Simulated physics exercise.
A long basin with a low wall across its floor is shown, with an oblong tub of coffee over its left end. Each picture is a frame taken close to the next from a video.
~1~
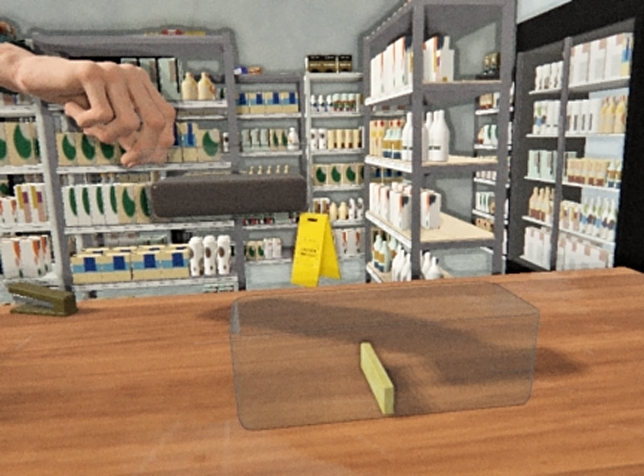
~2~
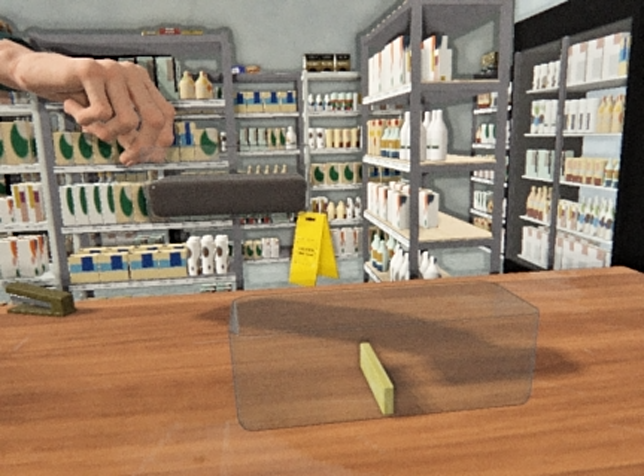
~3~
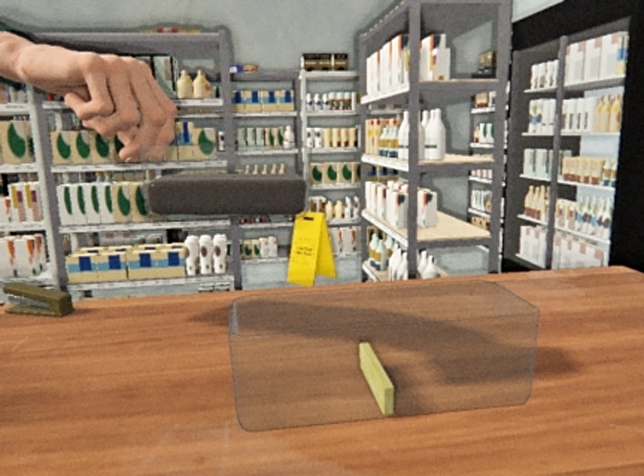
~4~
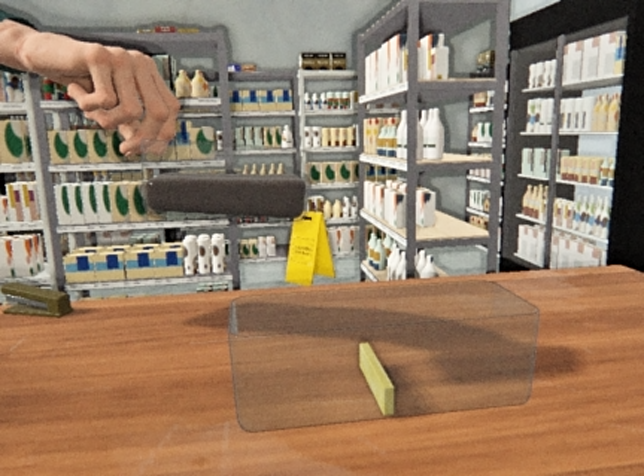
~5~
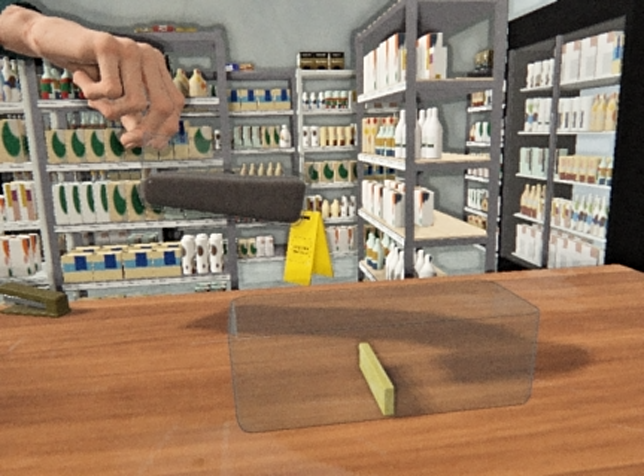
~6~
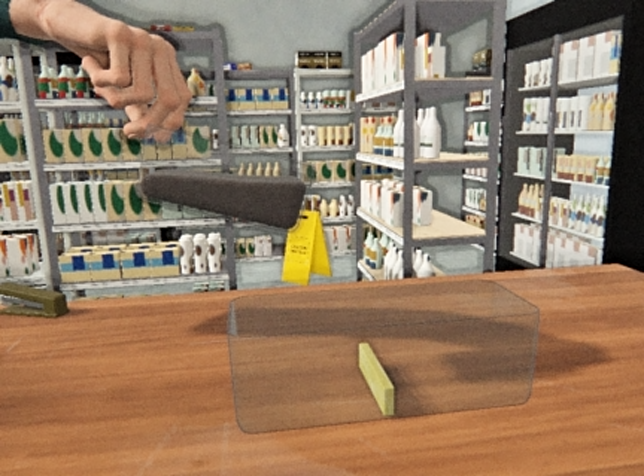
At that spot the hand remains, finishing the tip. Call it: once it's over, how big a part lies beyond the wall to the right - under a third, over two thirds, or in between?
Under a third.
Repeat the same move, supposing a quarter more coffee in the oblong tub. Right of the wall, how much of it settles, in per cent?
Close to 35 per cent, more or less.
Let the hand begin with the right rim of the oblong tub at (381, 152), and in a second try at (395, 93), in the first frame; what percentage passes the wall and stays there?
The first gives 70 %, the second 85 %.
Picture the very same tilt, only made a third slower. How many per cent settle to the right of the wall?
Around 20 per cent ends up there.
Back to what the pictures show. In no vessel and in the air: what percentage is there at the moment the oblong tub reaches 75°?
Roughly 45 percent.
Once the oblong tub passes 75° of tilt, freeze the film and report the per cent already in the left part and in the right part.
Left side around 15 per cent; right side around 0 per cent.
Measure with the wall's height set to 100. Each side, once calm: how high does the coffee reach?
It settles around 60 on the left side and around 10 on the right side.
A moment on, the oblong tub is tipped on its side and 38 per cent is still to pour, 17 is left of the wall and 0 right of it.
Next, the oblong tub is tipped right over and 8 per cent is still to pour, 66 is left of the wall and 14 right of it.
Then the oblong tub is tipped right over and 0 per cent is still to pour, 81 is left of the wall and 16 right of it.
Later the oblong tub is tipped right over and 0 per cent is still to pour, 81 is left of the wall and 17 right of it.
In the end 81 per cent lies left of the wall, 17 right of it and 2 outside.
